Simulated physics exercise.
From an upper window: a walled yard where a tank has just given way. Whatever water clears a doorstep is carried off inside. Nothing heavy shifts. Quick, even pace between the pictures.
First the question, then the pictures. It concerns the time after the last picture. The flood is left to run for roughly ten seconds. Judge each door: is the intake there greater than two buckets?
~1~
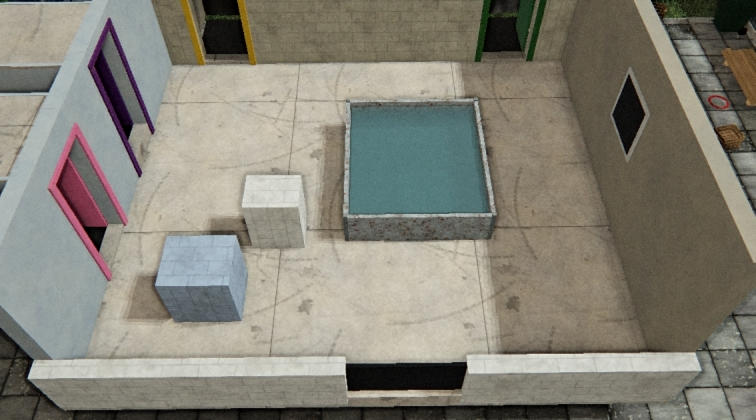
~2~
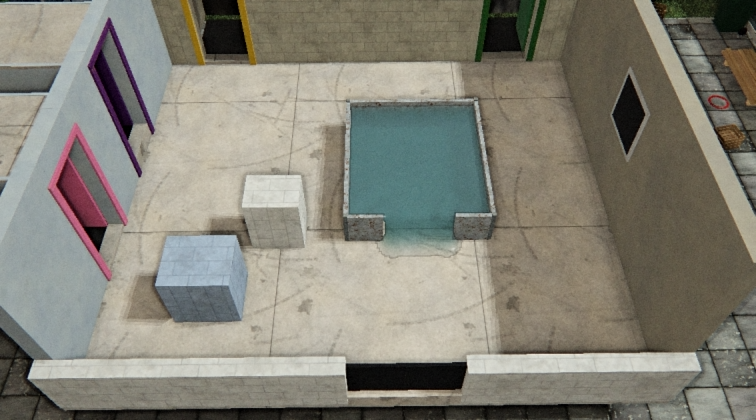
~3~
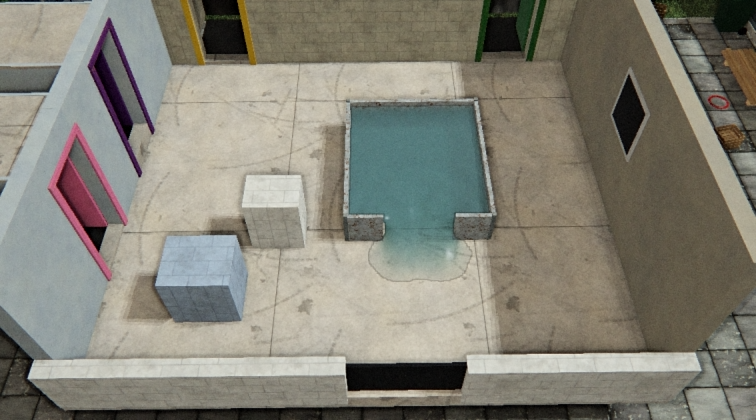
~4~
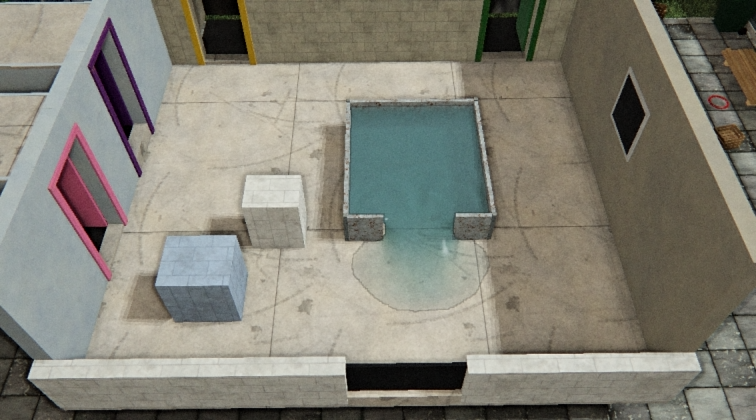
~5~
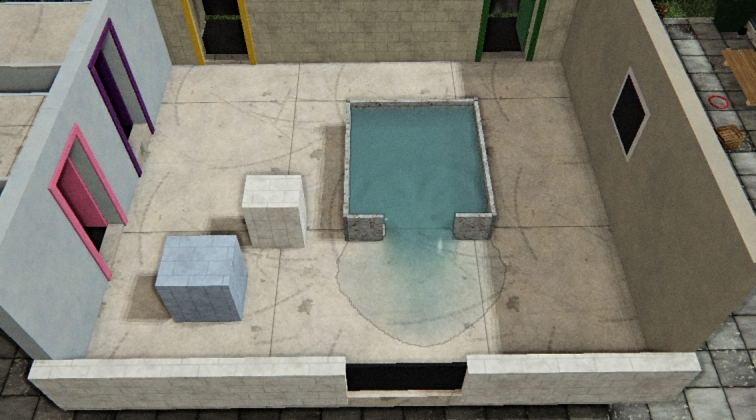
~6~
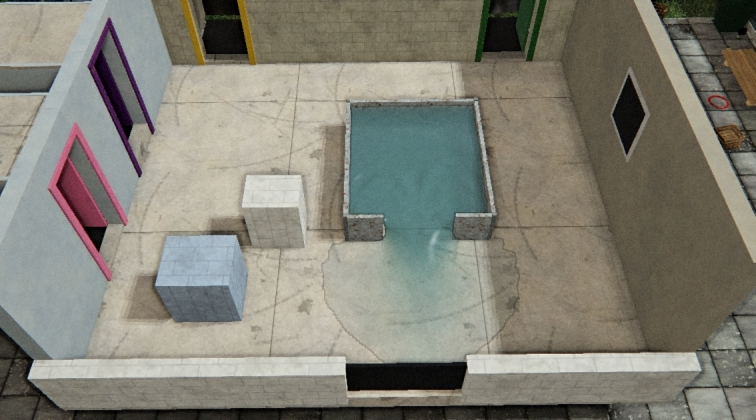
Yellow door, not greater; pink door, not greater; green door, greater; purple door, not greater.
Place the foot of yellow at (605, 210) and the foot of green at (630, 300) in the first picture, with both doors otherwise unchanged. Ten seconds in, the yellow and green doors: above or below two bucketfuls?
The yellow one does not overflow, while the green one overflows.
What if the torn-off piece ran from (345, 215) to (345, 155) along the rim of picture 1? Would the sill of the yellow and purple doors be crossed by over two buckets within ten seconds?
Looks like the yellow door tops the limit but the purple door doesn't reach it.
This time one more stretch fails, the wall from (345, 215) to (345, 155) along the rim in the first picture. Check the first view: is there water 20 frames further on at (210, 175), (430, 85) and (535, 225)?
Going in your order, I'd say drenched, then still bare, then still bare.
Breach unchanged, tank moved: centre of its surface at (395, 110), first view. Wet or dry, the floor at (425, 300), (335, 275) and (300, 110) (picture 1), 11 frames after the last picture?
Hit, hit, spared.
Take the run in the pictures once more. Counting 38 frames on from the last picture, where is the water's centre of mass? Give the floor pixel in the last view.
I'd put my finger on (393, 240).
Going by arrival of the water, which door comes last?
It's the one in yellow.
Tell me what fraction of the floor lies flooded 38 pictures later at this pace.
Close to 65 %.
A moment on, water covers 15 % of the floor; the yellow door not reached, the pink door not reached, the green door not reached, the purple door not reached.
Next, water covers 20 % of the floor; the yellow door not reached, the pink door not reached, the green door not reached, the purple door not reached.
Then, water covers 30 % of the floor; the yellow door not reached, the pink door not reached, the green door not reached, the purple door not reached.
Later, water covers 65 % of the floor; the yellow door not reached, the pink door wet at the sill, nothing in, the green door not reached, the purple door wet at the sill, nothing in.
In the end, water covers 90 % of the floor; the yellow door under two buckets in, the pink door wet at the sill, nothing in, the green door over two buckets in, the purple door wet at the sill, nothing in.
